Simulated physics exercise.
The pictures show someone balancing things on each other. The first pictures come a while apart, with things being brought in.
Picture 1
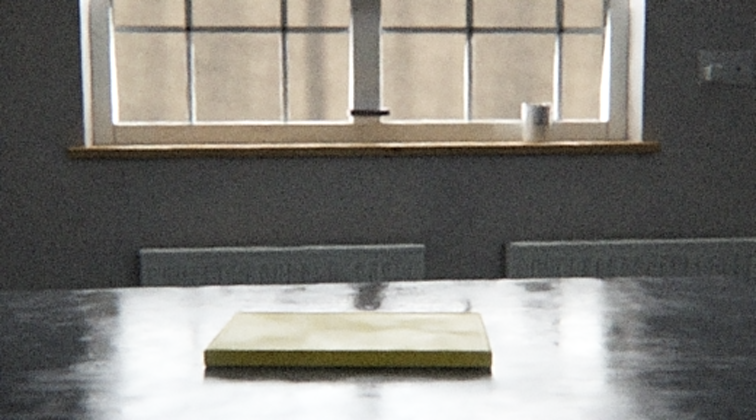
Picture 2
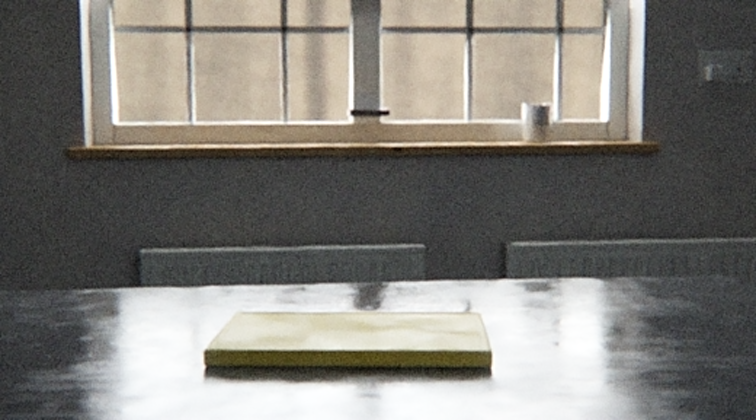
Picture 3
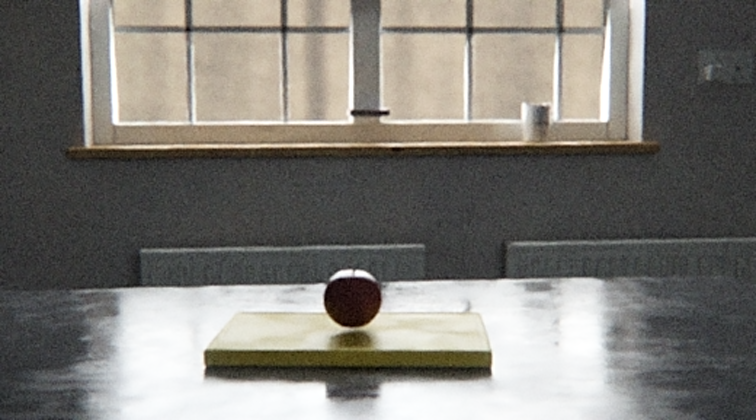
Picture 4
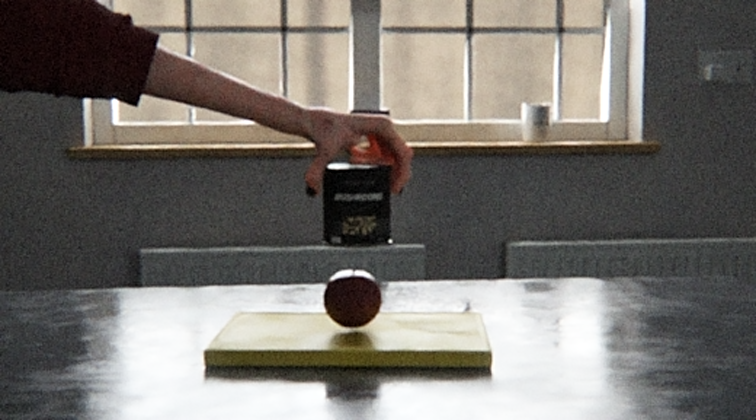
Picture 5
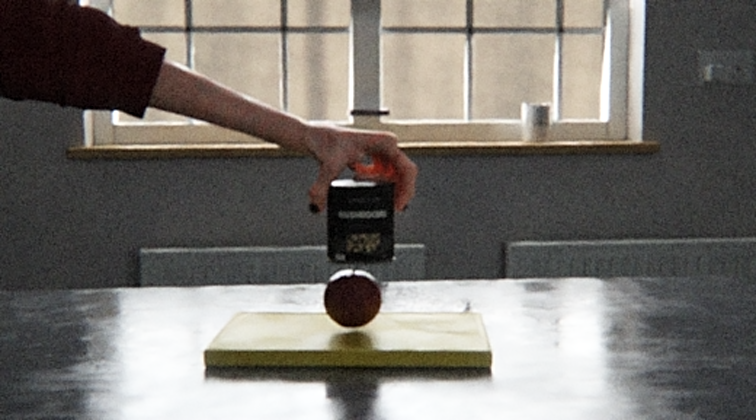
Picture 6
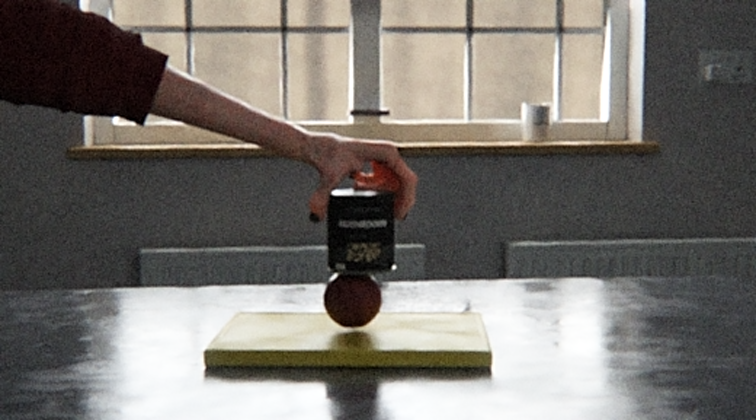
A hand and forearm in a dark red sleeve come in from the left over a dark, shiny table, seen from a still, roughly table-height view facing a bright window. A flat yellow-green board lies on the table, with a white cup on the sill behind. A dark red apple appears on the board, then the hand lowers a black container onto it, keeping hold.
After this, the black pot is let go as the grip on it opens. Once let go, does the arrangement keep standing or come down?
The arrangement comes down.
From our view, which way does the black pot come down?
It ends up further right.
Then, 0.60 s past the last view, black pot now fallen.
Then, 1.80 s past the last view, things are still on the move.
Finally, fallen, black pot; the other 2 still in place. The pile loses its balance.
